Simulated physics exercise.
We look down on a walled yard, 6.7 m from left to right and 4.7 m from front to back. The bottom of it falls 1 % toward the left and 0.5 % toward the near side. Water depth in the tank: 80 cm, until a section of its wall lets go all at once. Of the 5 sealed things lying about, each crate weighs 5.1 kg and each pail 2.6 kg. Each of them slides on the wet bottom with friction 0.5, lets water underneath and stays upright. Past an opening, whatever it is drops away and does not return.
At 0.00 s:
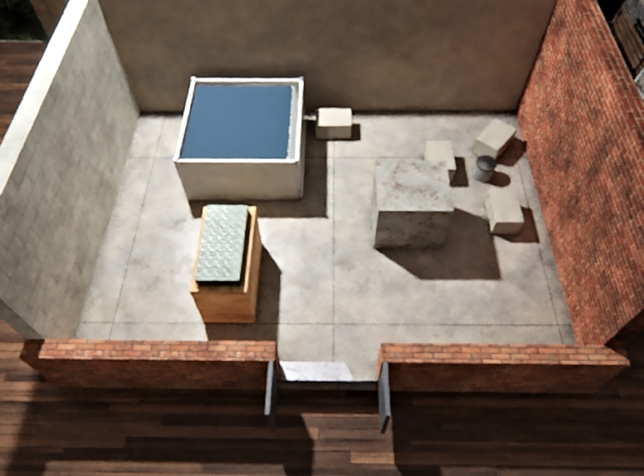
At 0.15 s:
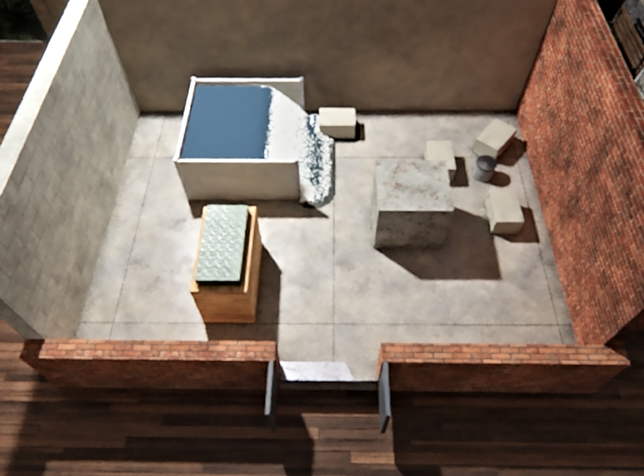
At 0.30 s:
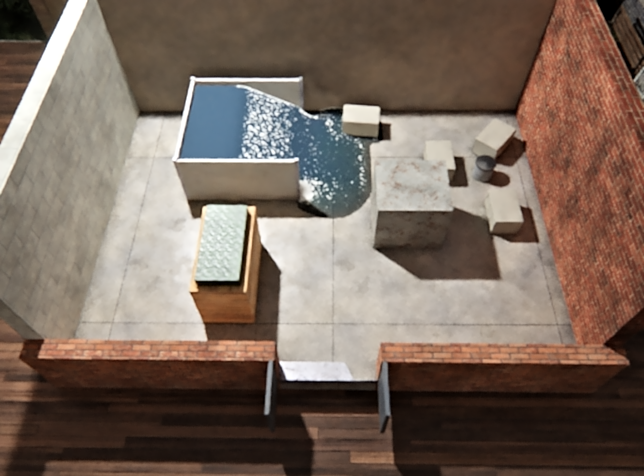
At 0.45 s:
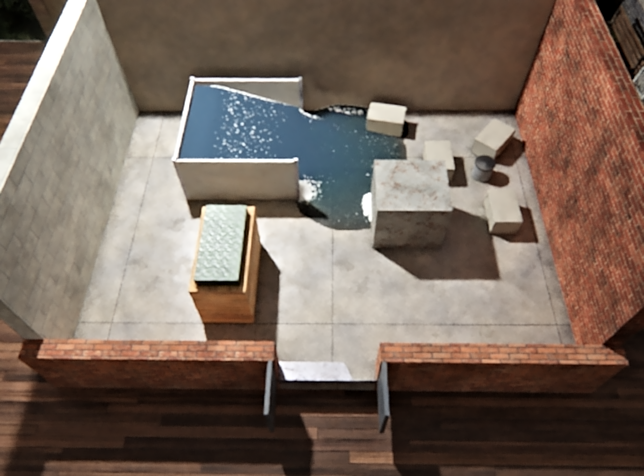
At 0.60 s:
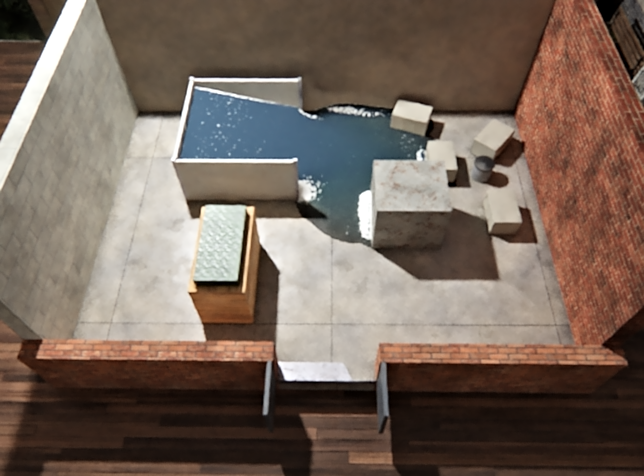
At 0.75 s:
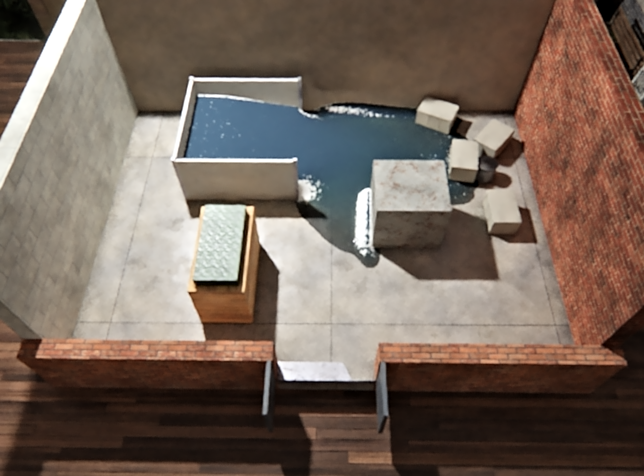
Water bursting from the open right side of a white-walled tank, spreading across a walled yard and pushing pale crates rightward.
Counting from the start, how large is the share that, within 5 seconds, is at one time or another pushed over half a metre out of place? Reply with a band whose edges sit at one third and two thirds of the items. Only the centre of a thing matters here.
Band: Two thirds or above.
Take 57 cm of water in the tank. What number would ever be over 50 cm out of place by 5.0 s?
Then the count would be 5.
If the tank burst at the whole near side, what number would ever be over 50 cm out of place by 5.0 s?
In that case 3 of them.
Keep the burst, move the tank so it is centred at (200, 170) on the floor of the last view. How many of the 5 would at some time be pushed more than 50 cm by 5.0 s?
The answer would then be 5.
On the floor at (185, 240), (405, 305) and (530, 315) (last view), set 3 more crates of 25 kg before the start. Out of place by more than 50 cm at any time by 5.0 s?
Going through them, I'd say falls short, exceeds it and finally exceeds it.
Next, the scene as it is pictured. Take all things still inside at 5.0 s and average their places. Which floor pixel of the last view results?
(412, 284).
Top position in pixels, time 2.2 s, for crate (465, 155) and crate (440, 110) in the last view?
Around (515, 190) and (513, 91).
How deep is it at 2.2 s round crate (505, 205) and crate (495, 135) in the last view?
4 and 49 cm.
After 1.1 s 3 of 5 are over 50 cm from their spots; 1 afloat.
After 2.2 s 4 of 5 are over 50 cm from their spots; 4 afloat.
After 3.5 s 5 of 5 are over 50 cm from their spots; 5 afloat.
After 5.0 s 5 of 5 are over 50 cm from their spots, and 5 have been at some point; 5 afloat.
